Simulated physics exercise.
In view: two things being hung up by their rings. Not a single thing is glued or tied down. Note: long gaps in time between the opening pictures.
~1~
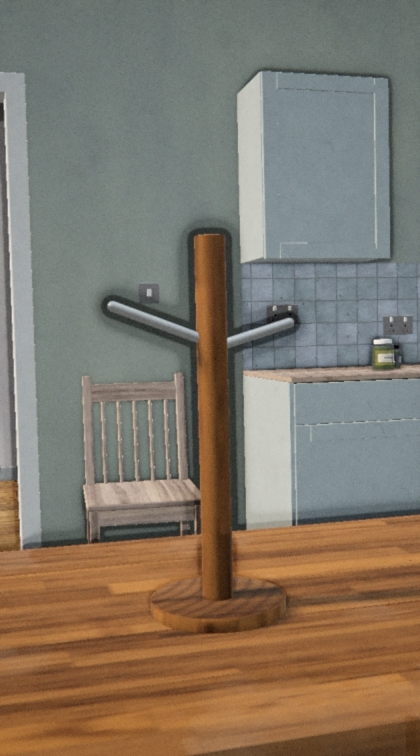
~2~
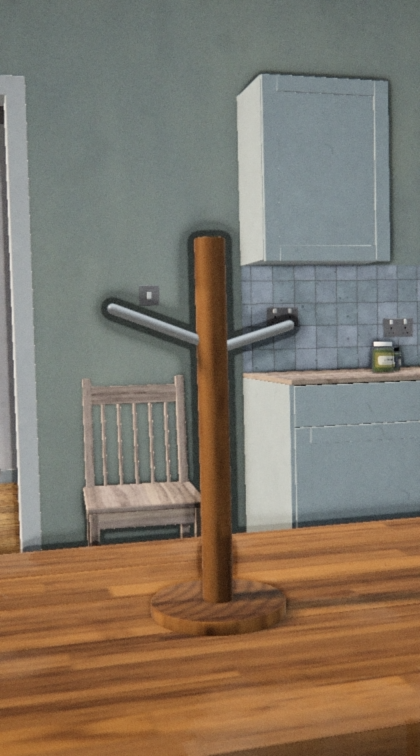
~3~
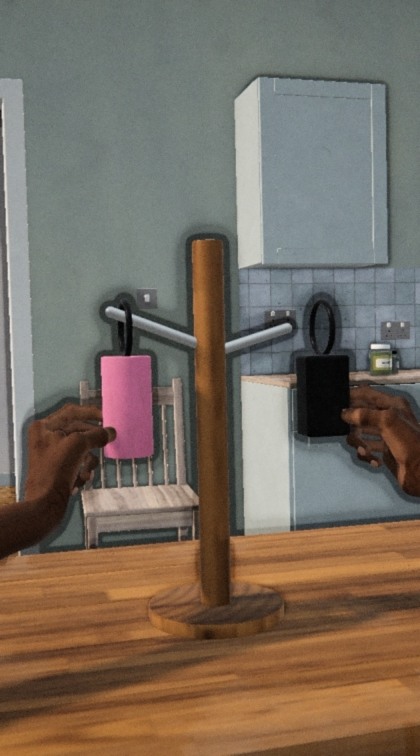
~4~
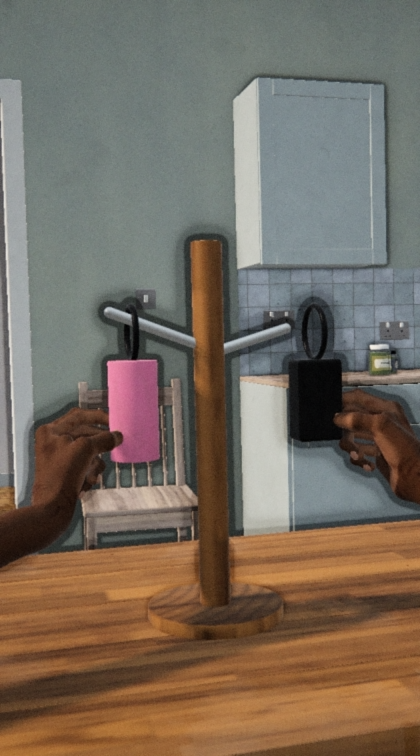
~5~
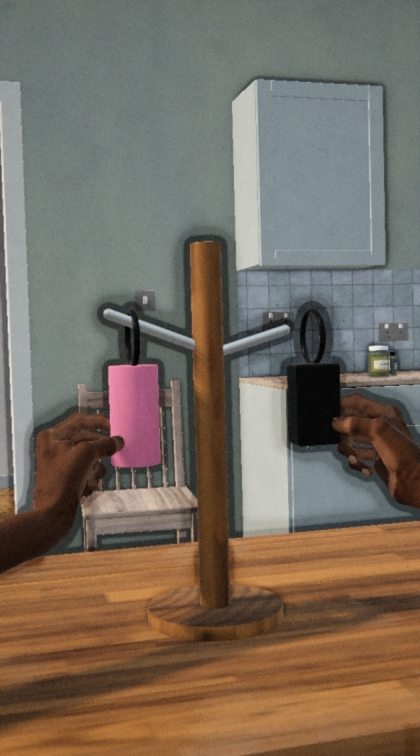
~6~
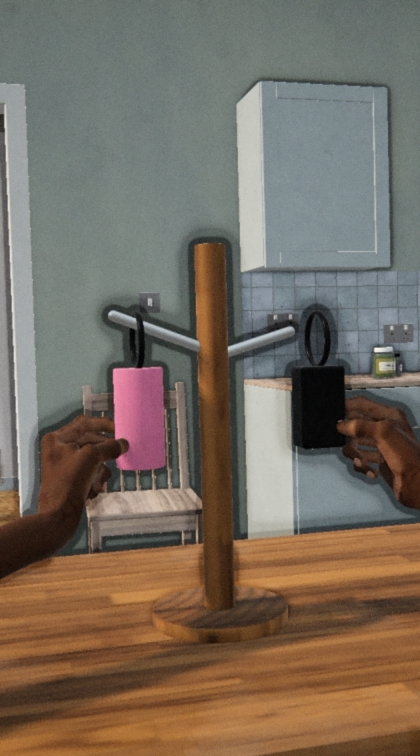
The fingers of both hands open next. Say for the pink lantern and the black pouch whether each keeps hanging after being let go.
Pink lantern - yes, black pouch - no.
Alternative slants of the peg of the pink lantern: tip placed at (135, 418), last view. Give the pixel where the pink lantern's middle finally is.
It comes to a stop at (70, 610).
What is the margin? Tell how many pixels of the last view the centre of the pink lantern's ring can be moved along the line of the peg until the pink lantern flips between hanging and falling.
Some 24 pixels, left.
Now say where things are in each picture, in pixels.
In the first frame, peg stand (206, 425).
In the second frame, peg stand (206, 428).
In the third frame, still on the way; pink lantern (127, 377); peg stand (204, 431).
In the fourth frame, still on the way; black pouch (315, 371); peg stand (203, 431).
In the fifth frame, still on the way; pink lantern (134, 386); peg stand (202, 433).
In the sixth frame, in place, still held; pink lantern (138, 389); black pouch (318, 378); peg stand (207, 434).
Then, 0.16 s past the last view, pink lantern leaning 10° off how it started near (147, 396); black pouch in the air near (319, 436).
Then, 0.26 s past the last view, pink lantern travelled a little near (158, 397); black pouch come down near (321, 534).
Then, 0.42 s past the last view, pink lantern leaning 12° off how it started near (166, 403); black pouch come down near (321, 537).
Finally, the pink lantern hangs there, near (174, 404); the black pouch slips down, near (321, 540).
